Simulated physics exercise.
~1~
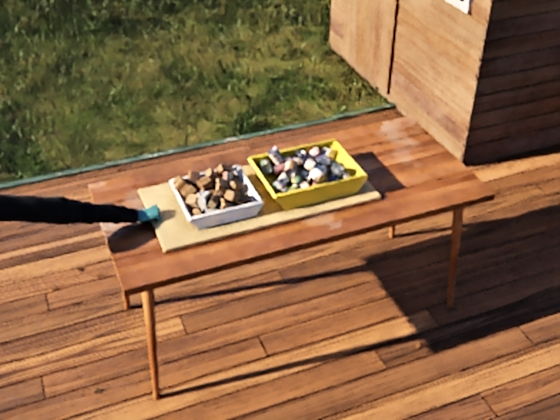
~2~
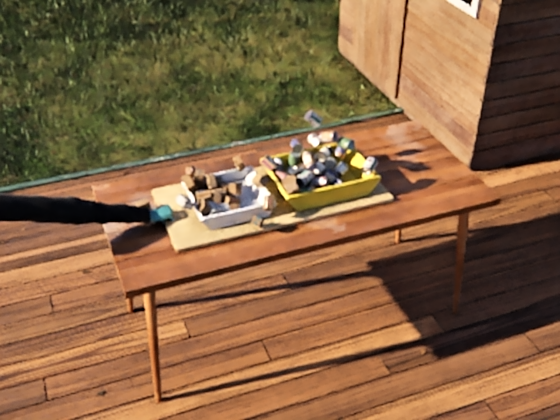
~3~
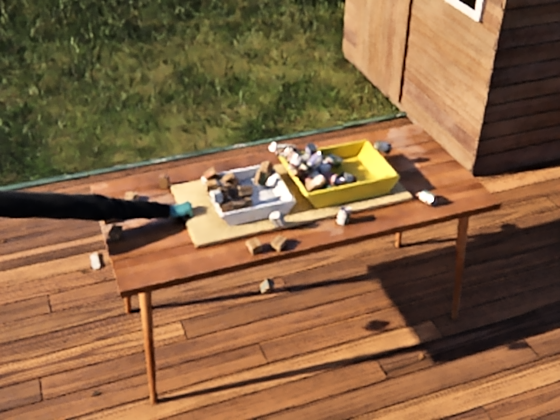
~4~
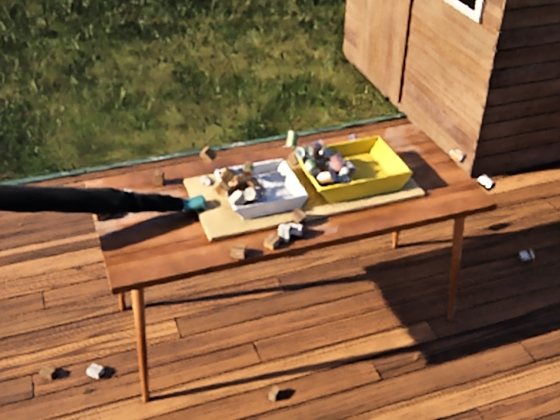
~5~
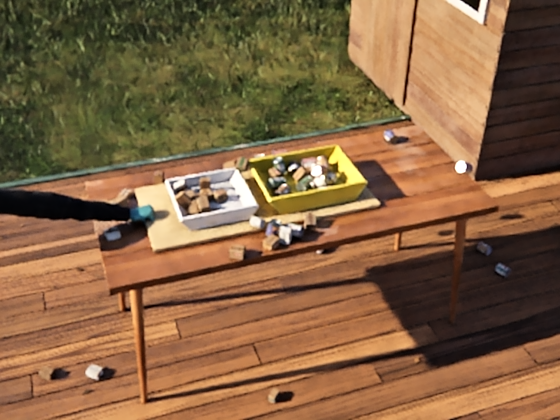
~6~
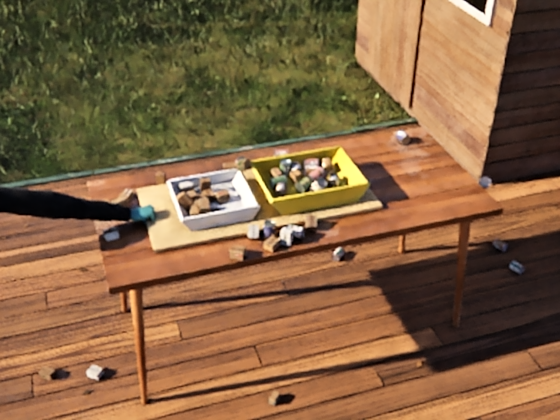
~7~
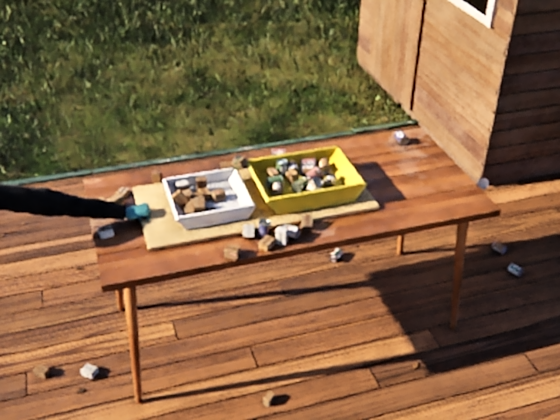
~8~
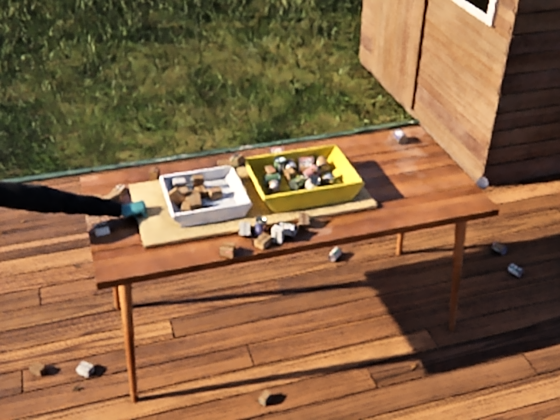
A white basket of small brown and pale parcels and a yellow basket of small tins sit side by side on a board on a wooden table, seen from above on a sunlit deck beside grass and a wooden cabin. A dark arm with a teal tip reaches in from the left as the board slides right, and pieces tumble out of both baskets. More scatter over the tabletop and drop to the deck. The board then slides back left and rests, leaving both baskets partly emptied, with a small heap before them and strays on the planks.
